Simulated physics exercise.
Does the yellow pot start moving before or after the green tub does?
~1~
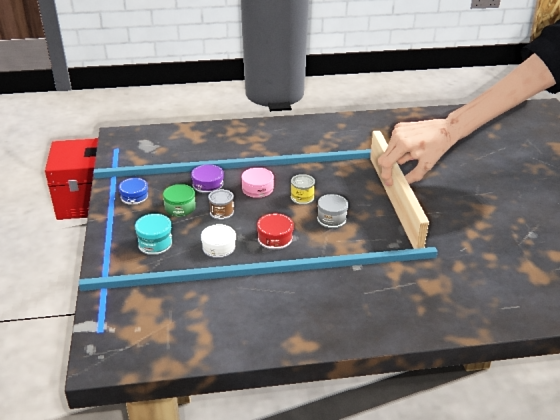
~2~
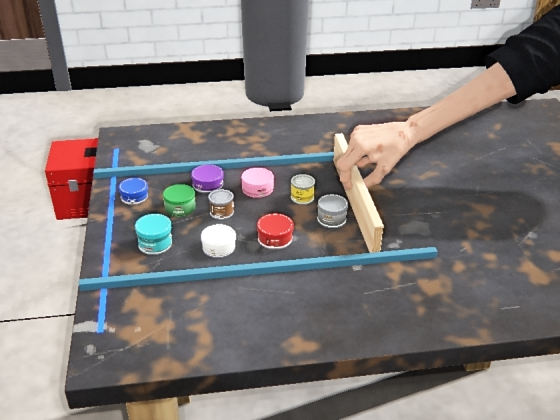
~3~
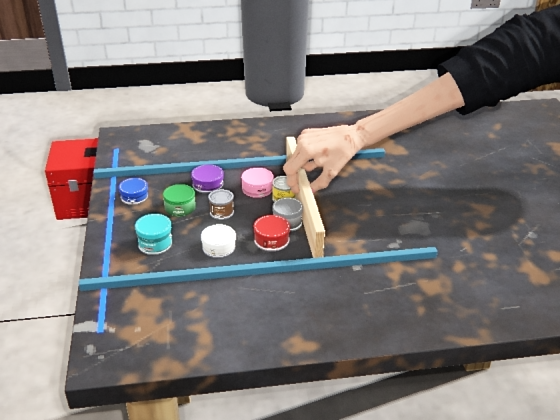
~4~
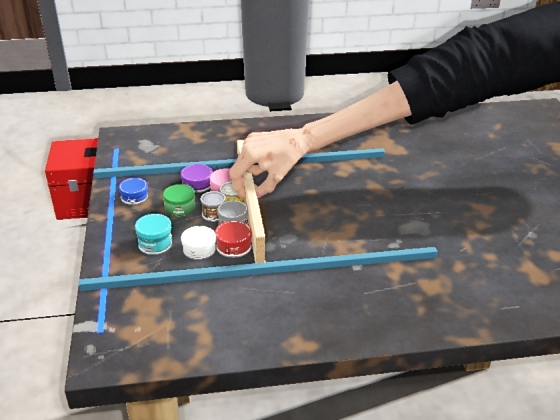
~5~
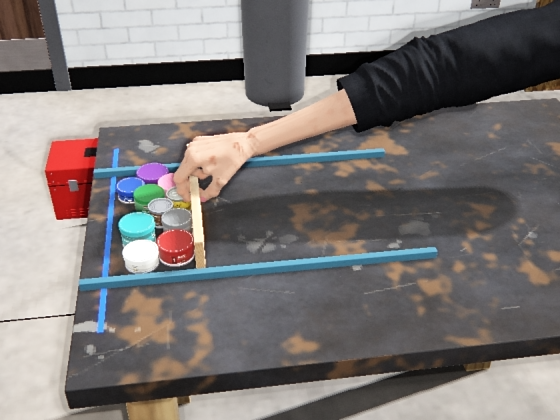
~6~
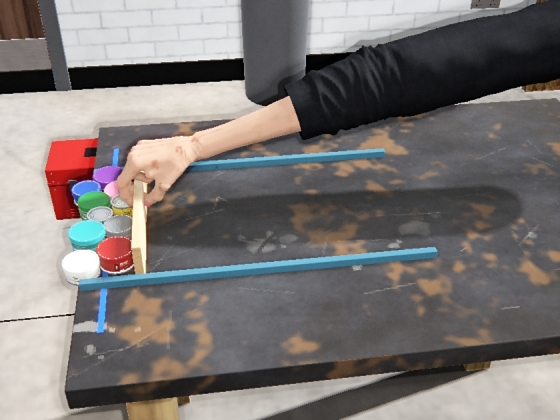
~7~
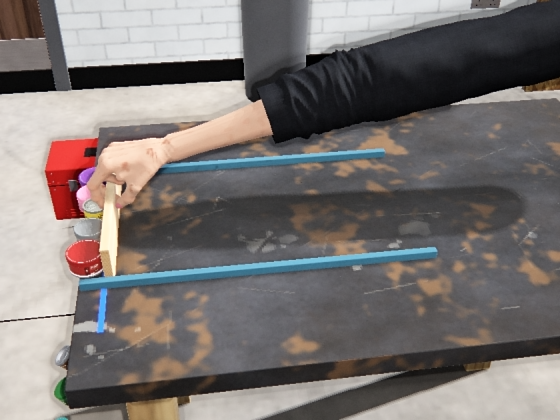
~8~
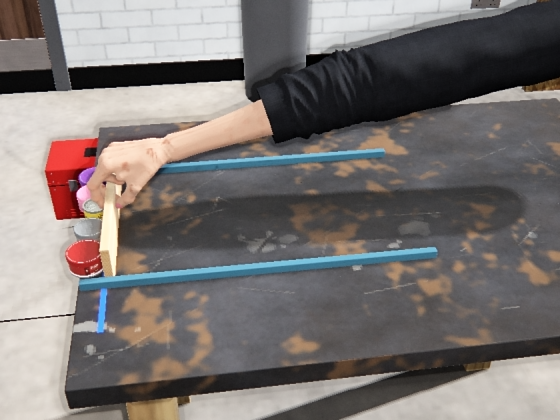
The yellow pot starts moving before the green tub. It is already being pushed left while the green tub is still sitting in its place.
